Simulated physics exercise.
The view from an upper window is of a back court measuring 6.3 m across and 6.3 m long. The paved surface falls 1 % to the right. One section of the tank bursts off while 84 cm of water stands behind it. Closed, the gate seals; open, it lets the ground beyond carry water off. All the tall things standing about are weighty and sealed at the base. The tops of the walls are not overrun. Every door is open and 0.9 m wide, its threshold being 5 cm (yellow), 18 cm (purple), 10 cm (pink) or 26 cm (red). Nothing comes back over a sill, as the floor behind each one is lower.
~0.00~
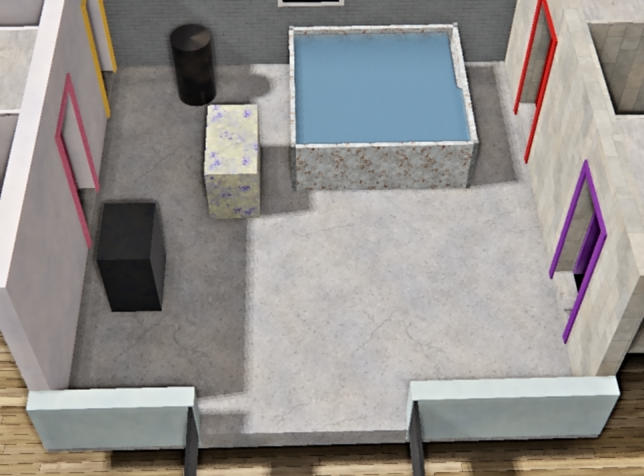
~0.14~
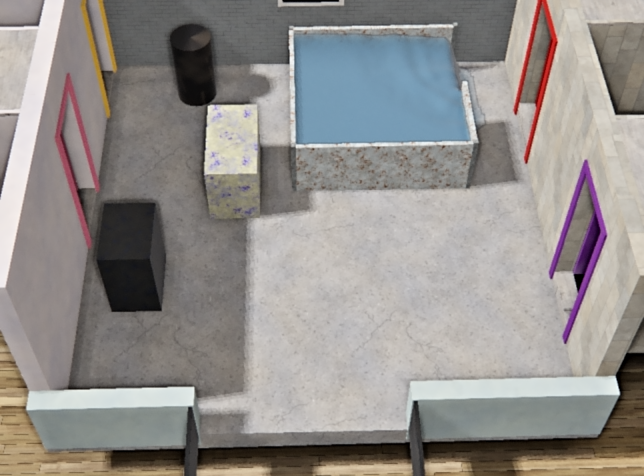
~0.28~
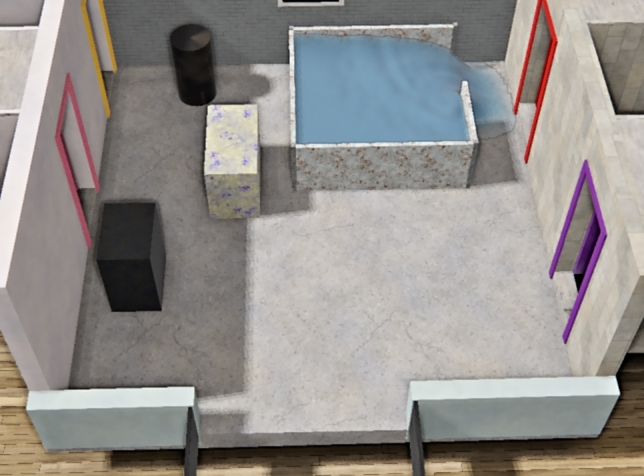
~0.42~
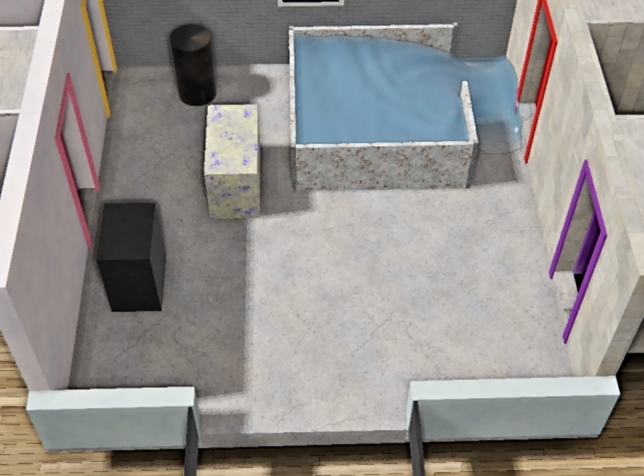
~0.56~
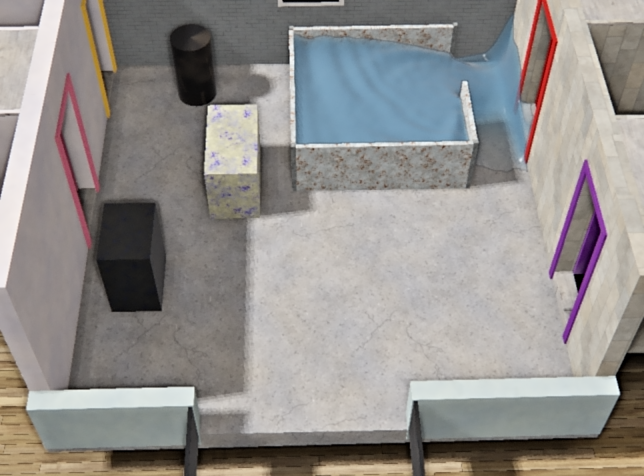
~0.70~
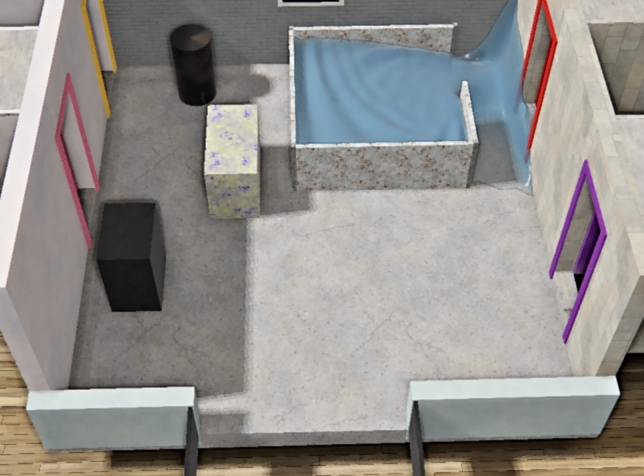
Water pouring through the open right side of a speckled tank, rippling and spreading along the wall past a red-framed doorway.
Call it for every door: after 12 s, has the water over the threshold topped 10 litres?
Yellow door topped, purple door not topped, pink door not topped, red door topped.
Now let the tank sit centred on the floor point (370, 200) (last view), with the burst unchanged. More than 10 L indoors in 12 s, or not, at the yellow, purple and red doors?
At the yellow door the limit is surpassed, at the purple door not exceeded, at the red door surpassed.
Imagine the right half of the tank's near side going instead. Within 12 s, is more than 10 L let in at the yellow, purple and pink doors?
Result: Yellow limit passed, purple limit passed, pink limit not passed.
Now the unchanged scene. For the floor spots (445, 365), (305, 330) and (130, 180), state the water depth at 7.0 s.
Depths in turn: Roughly 18, 7 and 3 centimetres.
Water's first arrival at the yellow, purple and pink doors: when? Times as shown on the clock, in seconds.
Yellow = 2.2 s, purple = 1.3 s, pink = 5.0 s.
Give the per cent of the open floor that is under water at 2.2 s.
Covered: Roughly 35 per cent.
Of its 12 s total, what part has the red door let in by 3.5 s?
I'd say close to 85 percent.
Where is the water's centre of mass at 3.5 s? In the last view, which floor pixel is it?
Its balance point sits around (403, 164).
After 1.4 s water covers 15 % of the floor and is deepest (84 cm) near (500, 84); yellow door not reached, purple door 2 cm at the sill, 0 L in, pink door not reached, red door 42 cm at the sill, 49 L in.
After 2.2 s water covers 35 % of the floor and is deepest (64 cm) near (500, 84); yellow door not reached, purple door 7 cm at the sill, 0 L in, pink door not reached, red door 46 cm at the sill, 133 L in.
After 3.5 s water covers 55 % of the floor and is deepest (40 cm) near (457, 100); yellow door 14 cm at the sill, 74 L in, purple door 7 cm at the sill, 0 L in, pink door not reached, red door 34 cm at the sill, 217 L in.
After 7.0 s water covers 90 % of the floor and is deepest (29 cm) near (498, 76); yellow door 9 cm at the sill, 152 L in, purple door 9 cm at the sill, 0 L in, pink door 7 cm at the sill, 0 L in, red door 23 cm at the sill, 260 L in.
After 12.0 s water covers 95 % of the floor and is deepest (19 cm) near (477, 84); yellow door 11 cm at the sill, 198 L in, purple door 9 cm at the sill, 0 L in, pink door 8 cm at the sill, 1 L in, red door 15 cm at the sill, 260 L in.
